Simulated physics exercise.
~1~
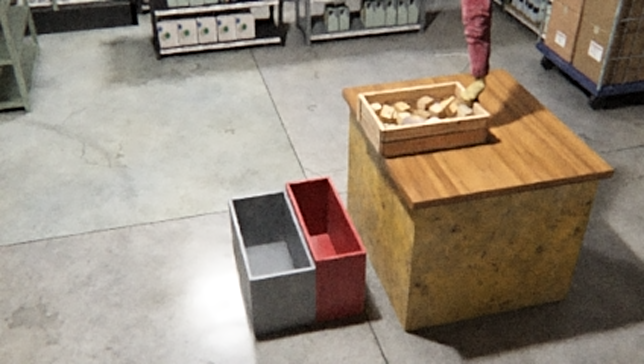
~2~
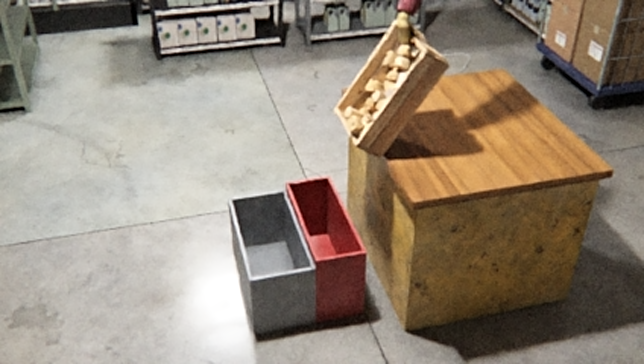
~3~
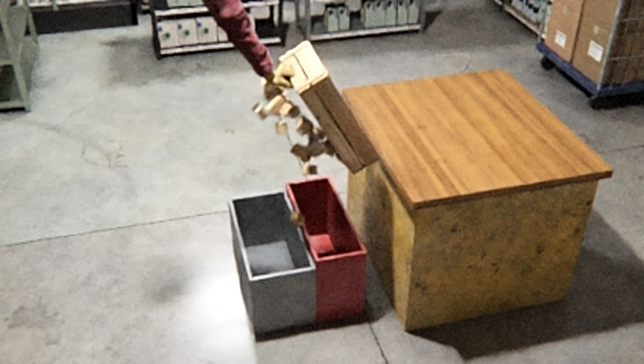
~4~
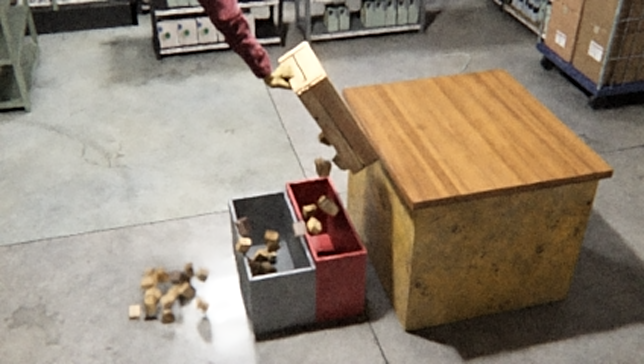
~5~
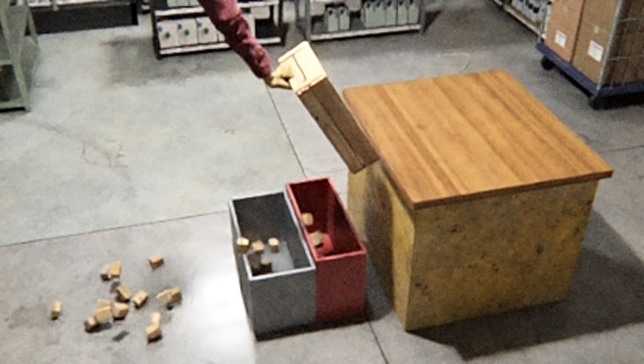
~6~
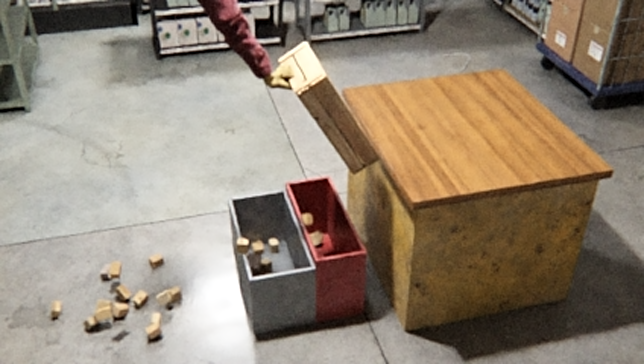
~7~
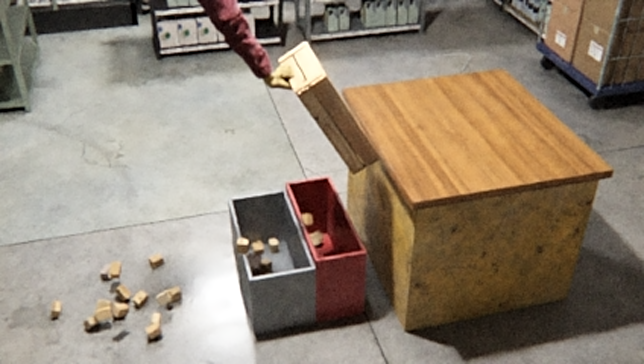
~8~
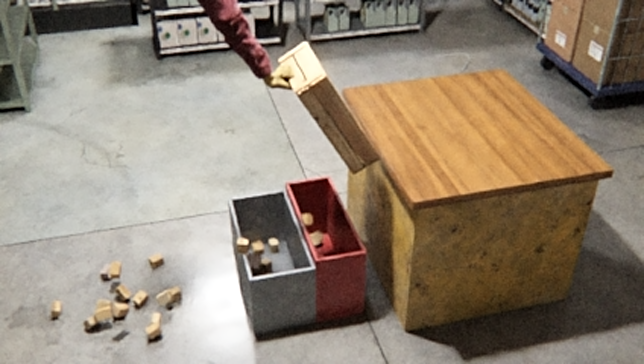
A gloved hand tipped a wooden box of small wood chunks off the edge of a bench and held it there, spilling them toward a red tub and a grey one; some landed in each, and many ended up scattered on the floor beyond.
